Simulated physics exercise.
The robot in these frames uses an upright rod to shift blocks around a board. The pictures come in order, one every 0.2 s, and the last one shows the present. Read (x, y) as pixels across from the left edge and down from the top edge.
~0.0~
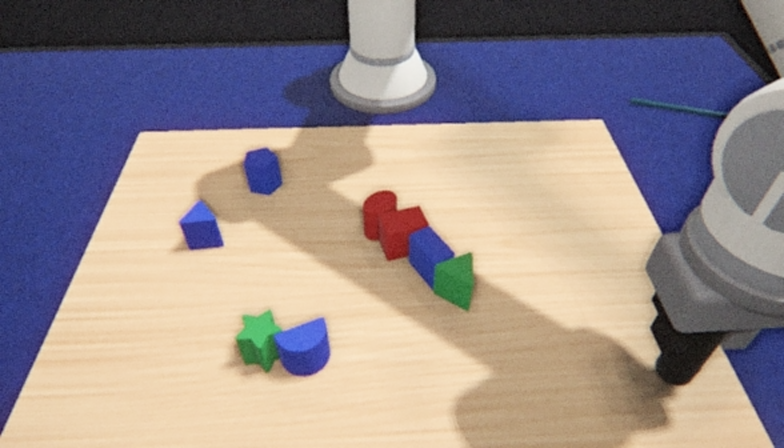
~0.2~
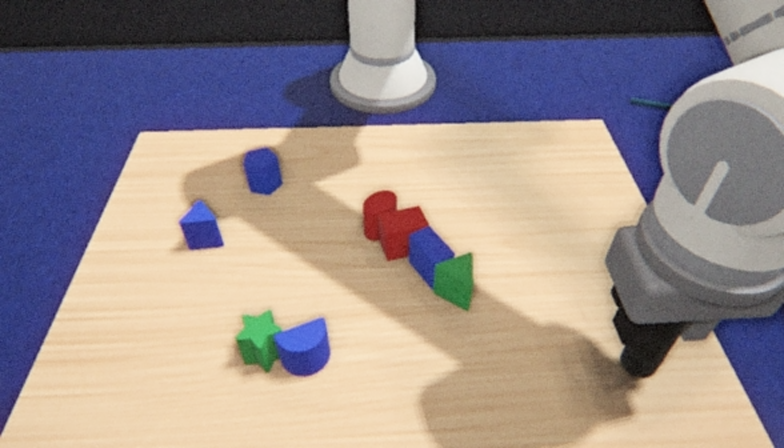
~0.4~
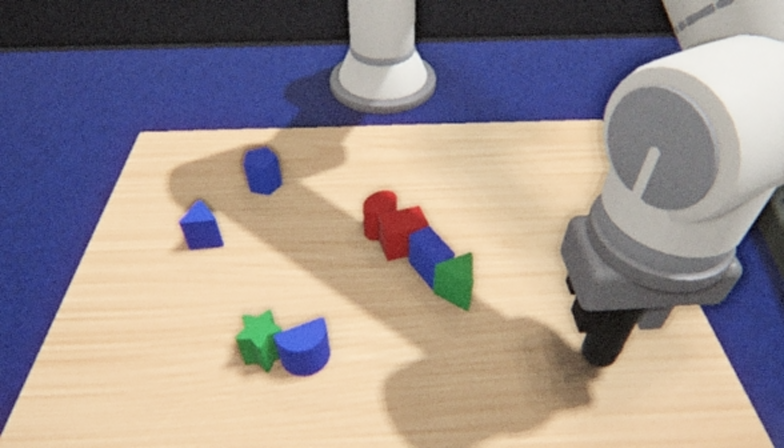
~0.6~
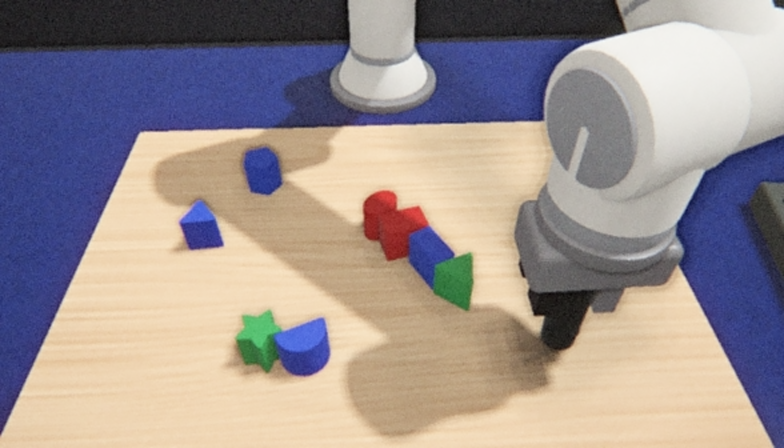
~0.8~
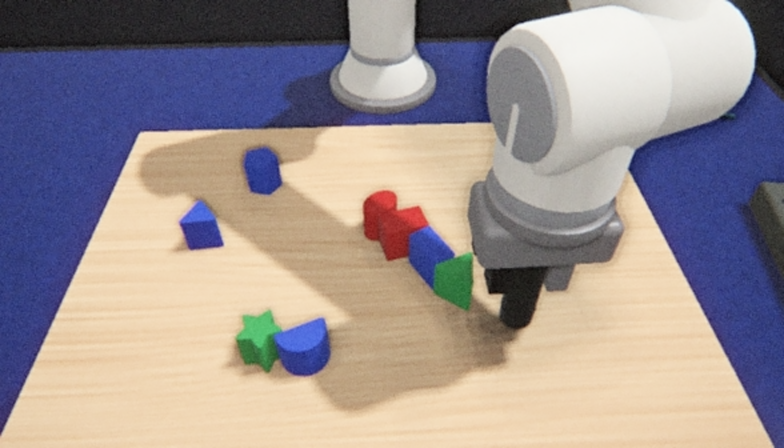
At first, a robot arm holds a dark upright rod near the right edge of a wooden board scattered with red, blue and green blocks. The arm moves the rod steadily left and slightly away from the viewer, bringing it near the green triangular block, while all the blocks stay still.
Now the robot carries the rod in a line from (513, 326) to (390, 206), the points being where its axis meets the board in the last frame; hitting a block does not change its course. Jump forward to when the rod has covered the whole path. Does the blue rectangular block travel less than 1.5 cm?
In short: Yes.
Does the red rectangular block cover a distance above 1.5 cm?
I'd say yes.
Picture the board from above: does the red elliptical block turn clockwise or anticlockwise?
Looking from above, the answer is clockwise.
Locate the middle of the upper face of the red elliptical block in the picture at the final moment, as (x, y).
It should be at about (348, 193).
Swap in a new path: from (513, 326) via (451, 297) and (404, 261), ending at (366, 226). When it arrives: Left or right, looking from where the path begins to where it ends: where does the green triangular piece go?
Its shift is leftward.
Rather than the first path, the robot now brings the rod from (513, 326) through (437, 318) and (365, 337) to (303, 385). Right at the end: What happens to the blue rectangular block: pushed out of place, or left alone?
Moved away.
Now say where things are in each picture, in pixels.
In the first frame, rod's lower end at (673, 371); red elliptical block at (380, 201); red rectangular block at (404, 219); blue rectangular block at (432, 243); green triangular piece at (460, 267).
In the second frame, rod at (638, 364); blocks still.
In the third frame, rod at (598, 353); blocks still.
In the fourth frame, rod at (557, 337); blocks still.
In the fifth frame, rod at (515, 317); red elliptical block at (380, 201); red rectangular block at (404, 219); blue rectangular block at (432, 243); green triangular piece at (460, 267).
On the path given first. One third of the way, rod at (467, 270); blue rectangular block at (426, 241); green triangular piece at (444, 268).
Two thirds of the way, rod at (427, 231); red elliptical block at (371, 197), turned 20° clockwise; red rectangular block at (390, 215), turned 35° anticlockwise; blue rectangular block at (421, 242); green triangular piece at (443, 270), turned 15° anticlockwise.
At the end, rod at (390, 197); red elliptical block at (348, 193), turned 30° clockwise; red rectangular block at (381, 209), turned 95° anticlockwise; blue rectangular block at (421, 242); green triangular piece at (443, 270), turned 15° anticlockwise.
